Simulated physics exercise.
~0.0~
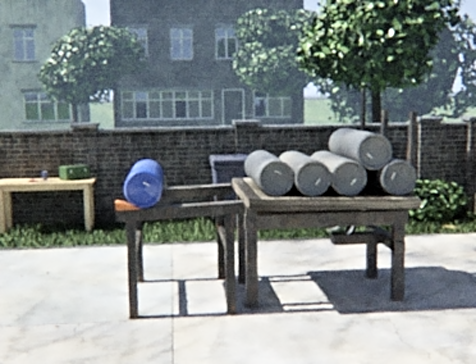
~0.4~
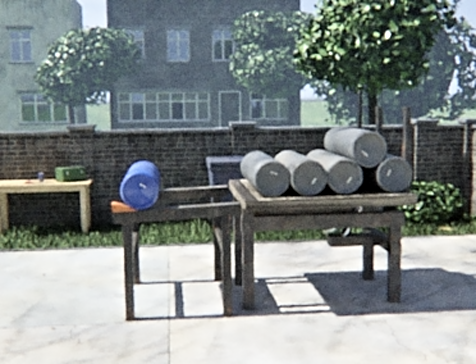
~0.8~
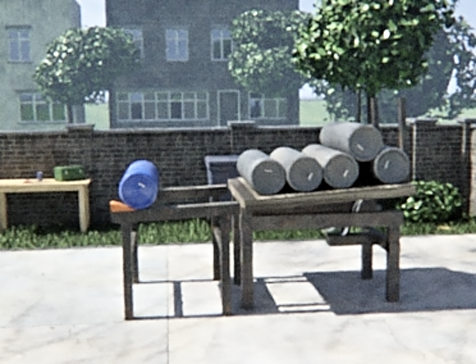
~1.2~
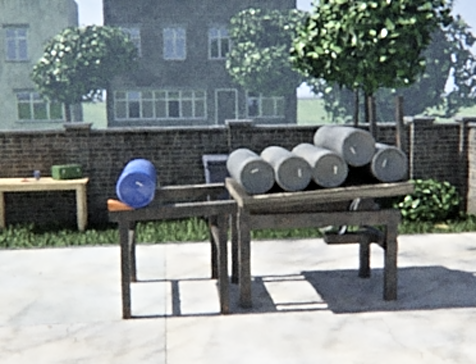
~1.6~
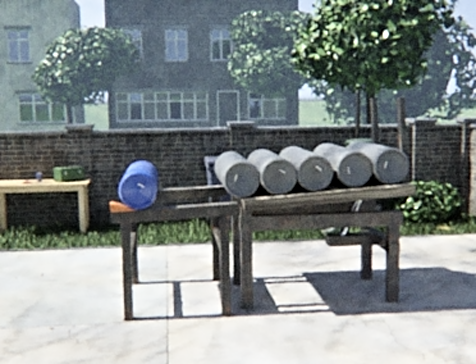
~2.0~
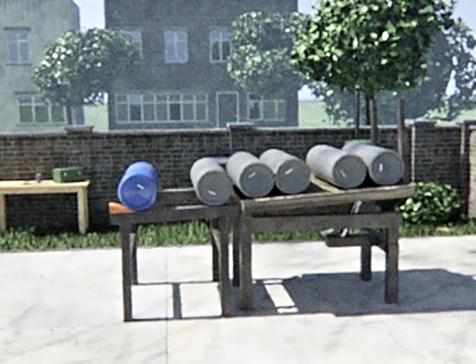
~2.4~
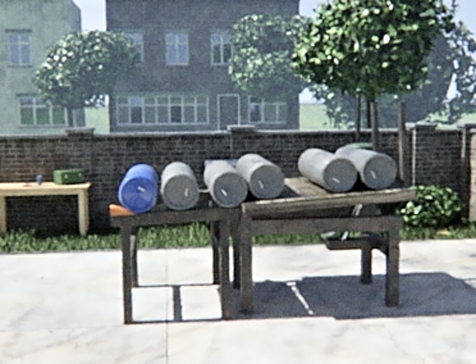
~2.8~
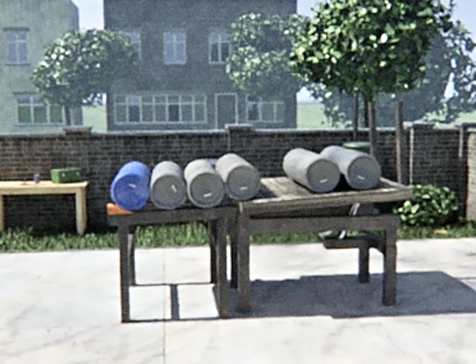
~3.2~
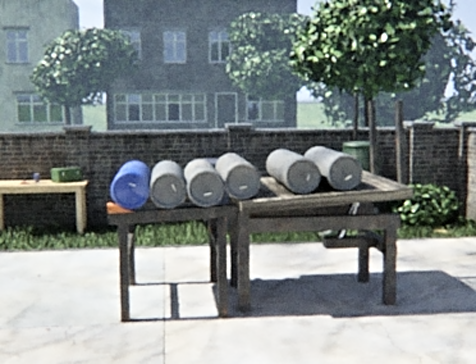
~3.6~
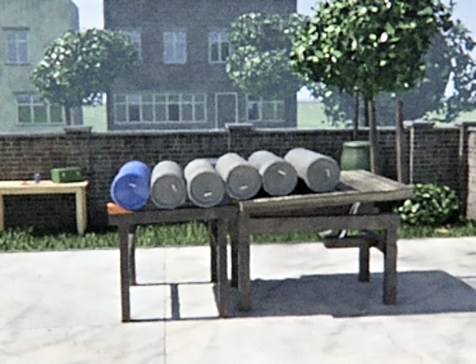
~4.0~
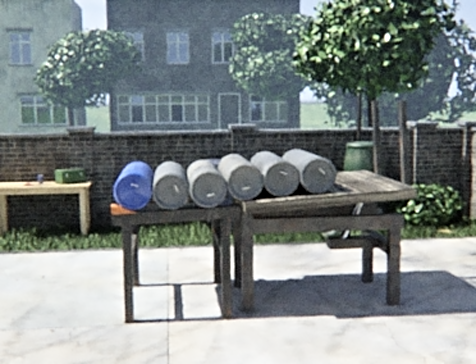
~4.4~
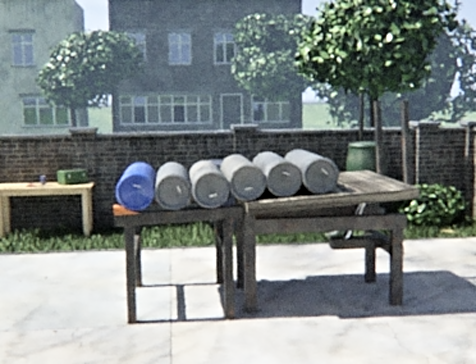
In a paved yard, grey cylinders rolling left off a tilting wooden table onto a lower rack, settling in a row beside a blue one.
